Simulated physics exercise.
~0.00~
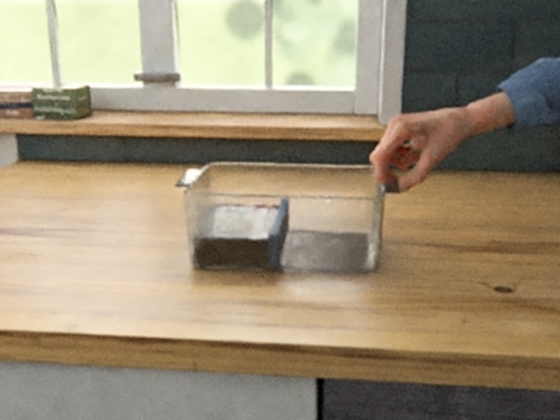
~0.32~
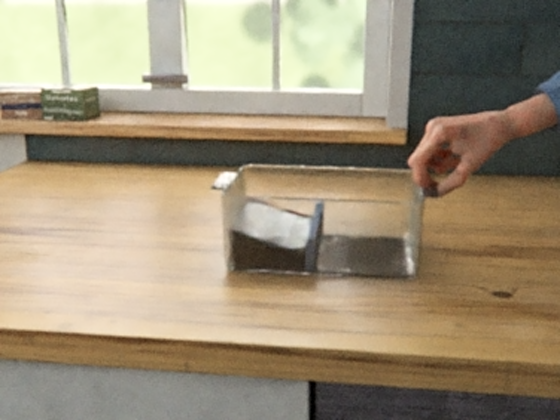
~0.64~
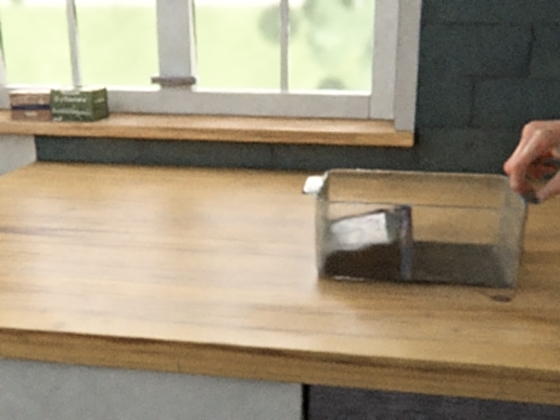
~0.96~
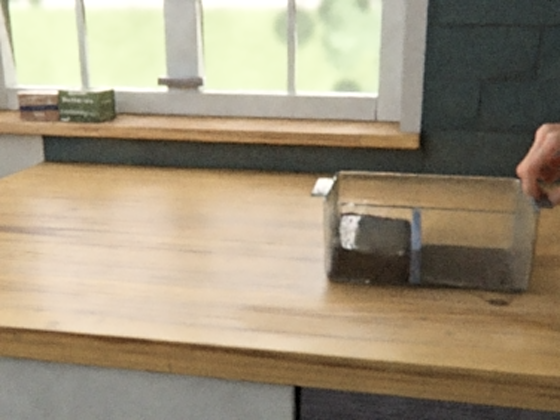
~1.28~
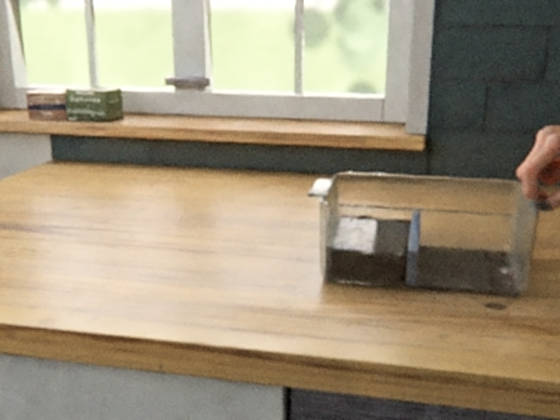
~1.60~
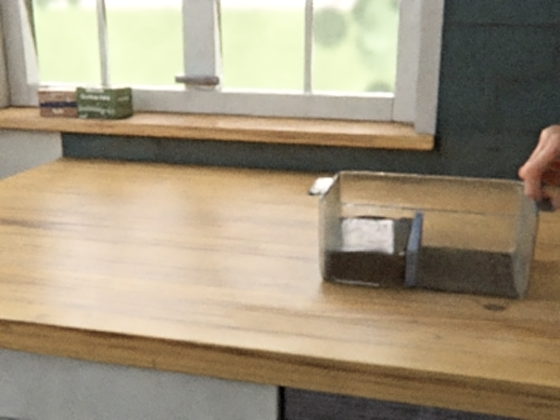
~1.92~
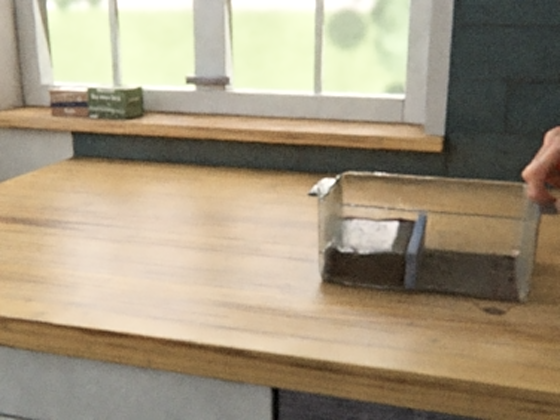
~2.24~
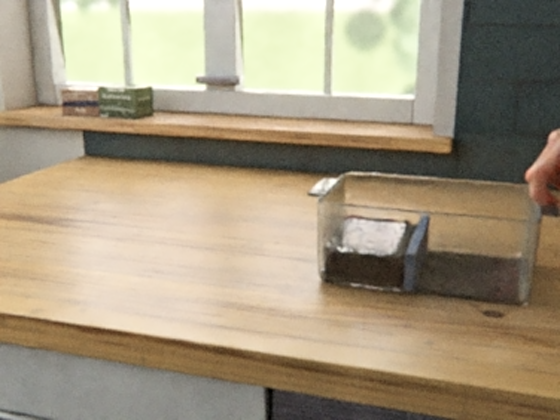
A hand pulled a clear divided tub to the right across a wooden counter near a window, making the dark liquid in its left half tilt and slosh, with a little reaching the right side before the tub stopped and the liquid settled, none spilling out.
